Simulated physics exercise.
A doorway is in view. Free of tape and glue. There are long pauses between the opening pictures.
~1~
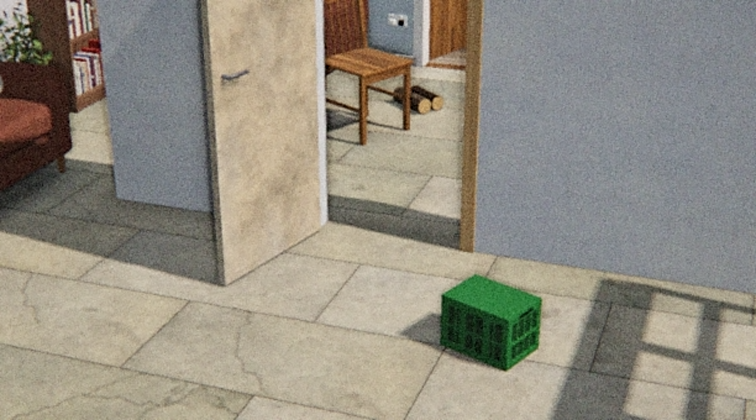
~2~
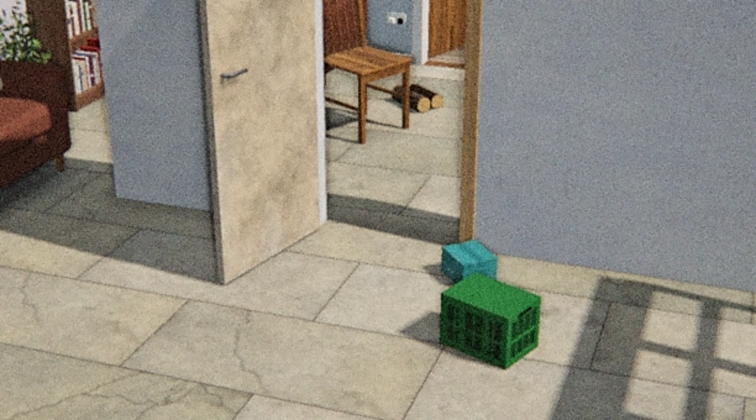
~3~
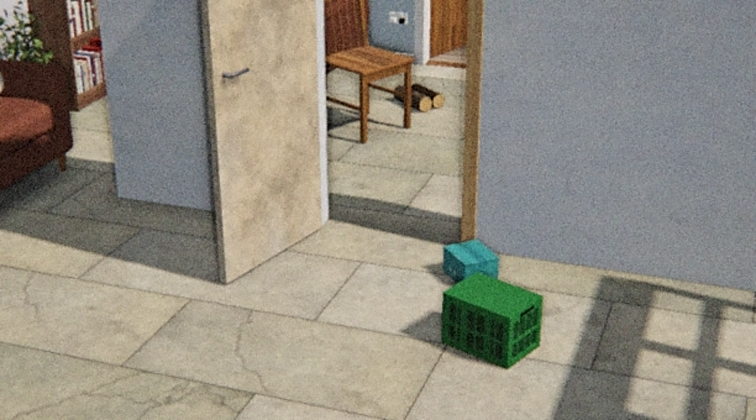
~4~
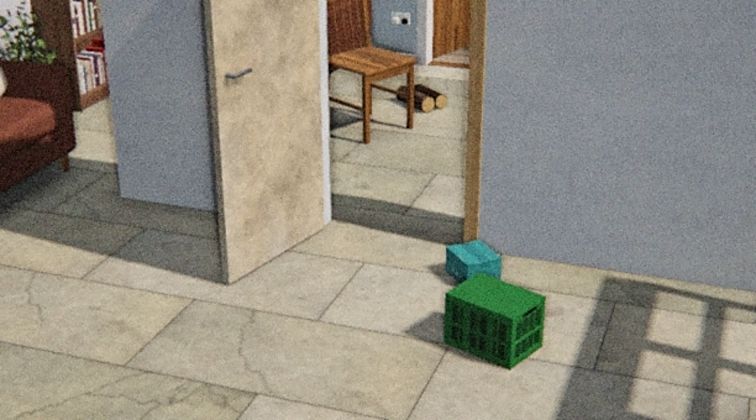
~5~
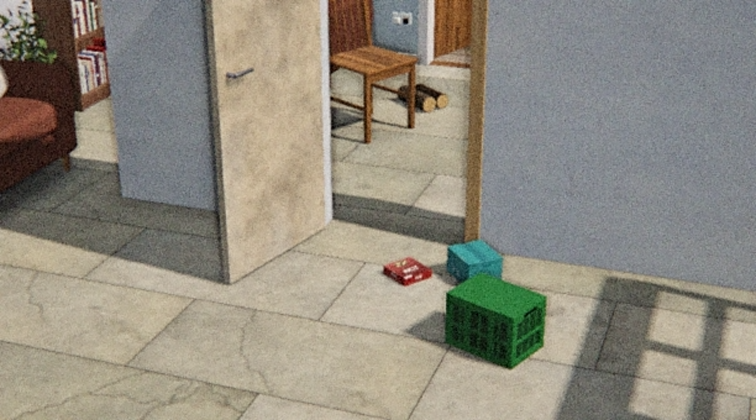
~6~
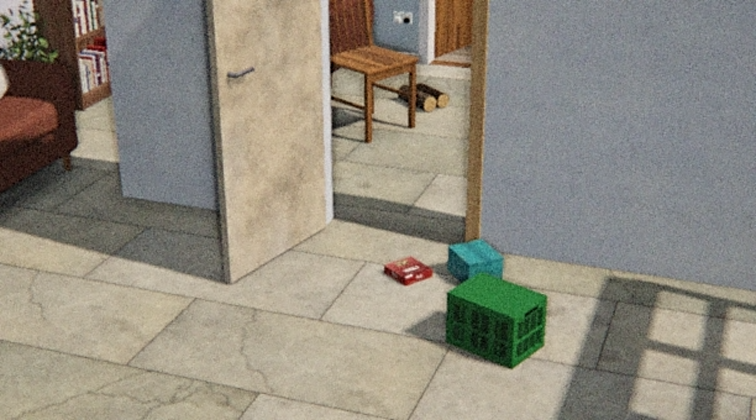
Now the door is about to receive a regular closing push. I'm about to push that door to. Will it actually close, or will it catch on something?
It will catch before closing.
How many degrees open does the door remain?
The door ends up some 10° open.
Then, 0.70 s on from there, door 78° open.
Then, 1.20 s on from there, door 37° open; red packet shifted a little near (415, 269).
Then, 1.40 s on from there, door 22° open; red packet shifted about its own width near (442, 258); turquoise parcel shifted a little.
Then, 1.50 s on from there, door 14° open; red packet shifted well along near (453, 251); turquoise parcel shifted a little.
In the end, door 12° open; moved from the start, red packet; the other 2 unmoved. At the end, from the last picture's camera, red packet near (455, 249).
